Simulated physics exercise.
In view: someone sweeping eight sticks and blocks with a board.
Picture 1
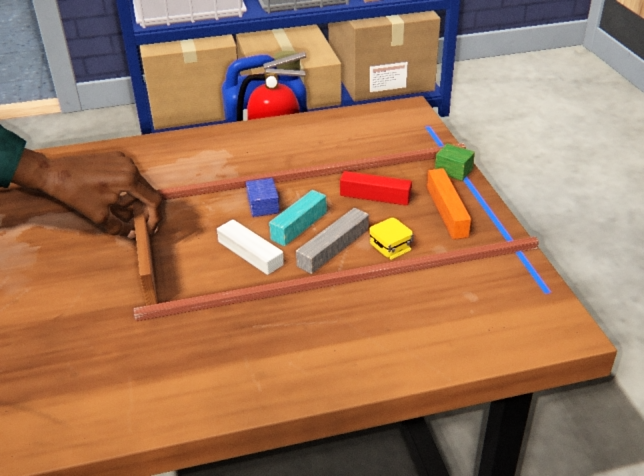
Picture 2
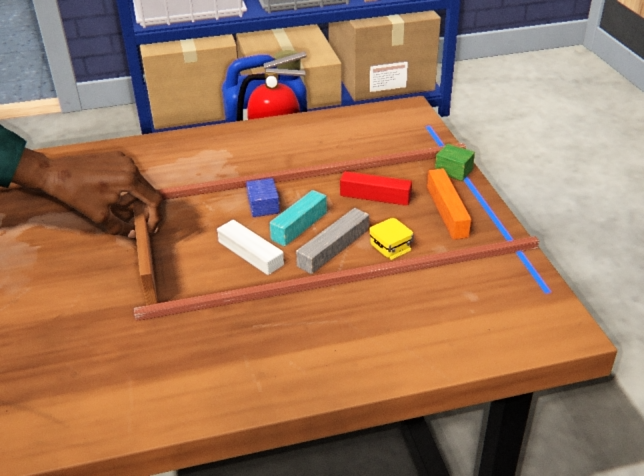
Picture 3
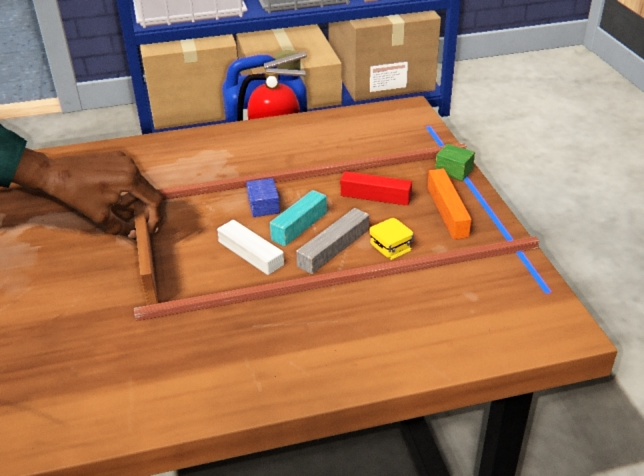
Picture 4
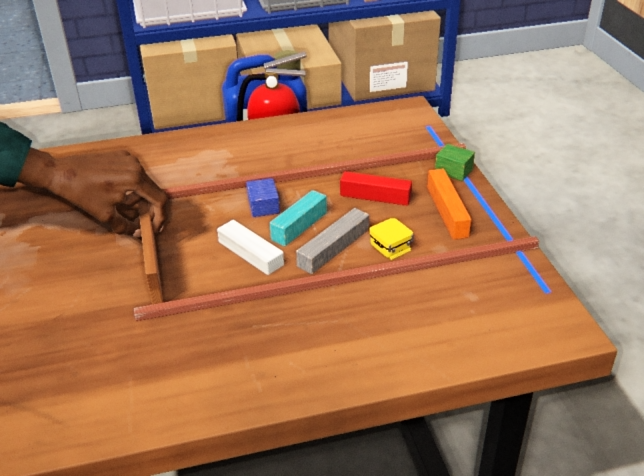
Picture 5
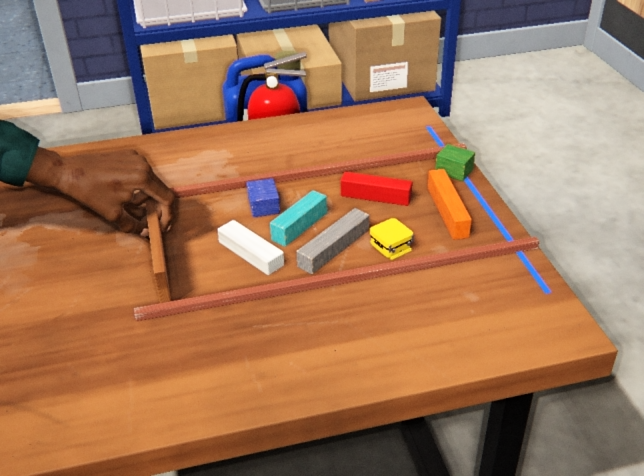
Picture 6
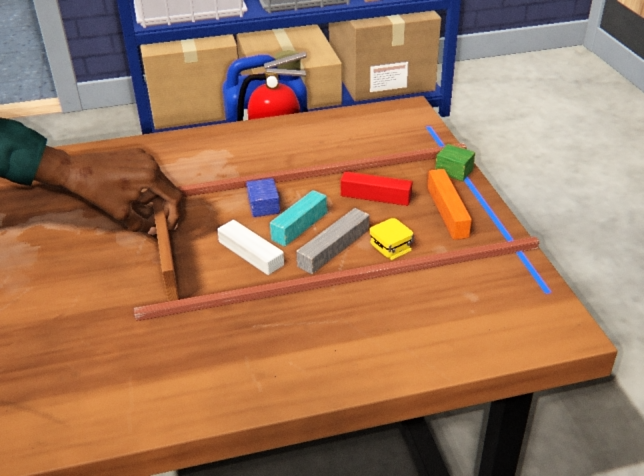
A hand held a small wooden board upright on a table, kept it still at first, then slid it slightly right toward the colorful blocks and sticks, which all stayed where they were.
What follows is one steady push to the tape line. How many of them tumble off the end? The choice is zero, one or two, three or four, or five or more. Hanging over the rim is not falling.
The number that fall off is five or more.
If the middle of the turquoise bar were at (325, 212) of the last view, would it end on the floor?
It comes down.
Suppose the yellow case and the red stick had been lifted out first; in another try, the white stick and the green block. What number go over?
First 4, then 5.
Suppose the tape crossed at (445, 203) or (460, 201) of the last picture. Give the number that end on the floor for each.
Down on the floor: 3 and 5.
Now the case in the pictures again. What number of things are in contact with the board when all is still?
In contact: 2.
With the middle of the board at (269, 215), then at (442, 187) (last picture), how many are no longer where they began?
At the one place 4, at the other 8.
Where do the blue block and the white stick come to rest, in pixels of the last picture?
First (476, 164), then (502, 207).
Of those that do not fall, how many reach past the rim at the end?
That would be 1.
Soon after, none off yet; green block at rest near (455, 162); orange bar at rest near (448, 203); red stick at rest near (376, 189).
After that, none off yet; green block at rest near (455, 162); orange bar displaced a little near (471, 199); red stick displaced about its own width near (424, 174).
In the end, the number that fall off is five or more; gone, turquoise bar, grey bar, yellow case, red stick, orange bar and green block.
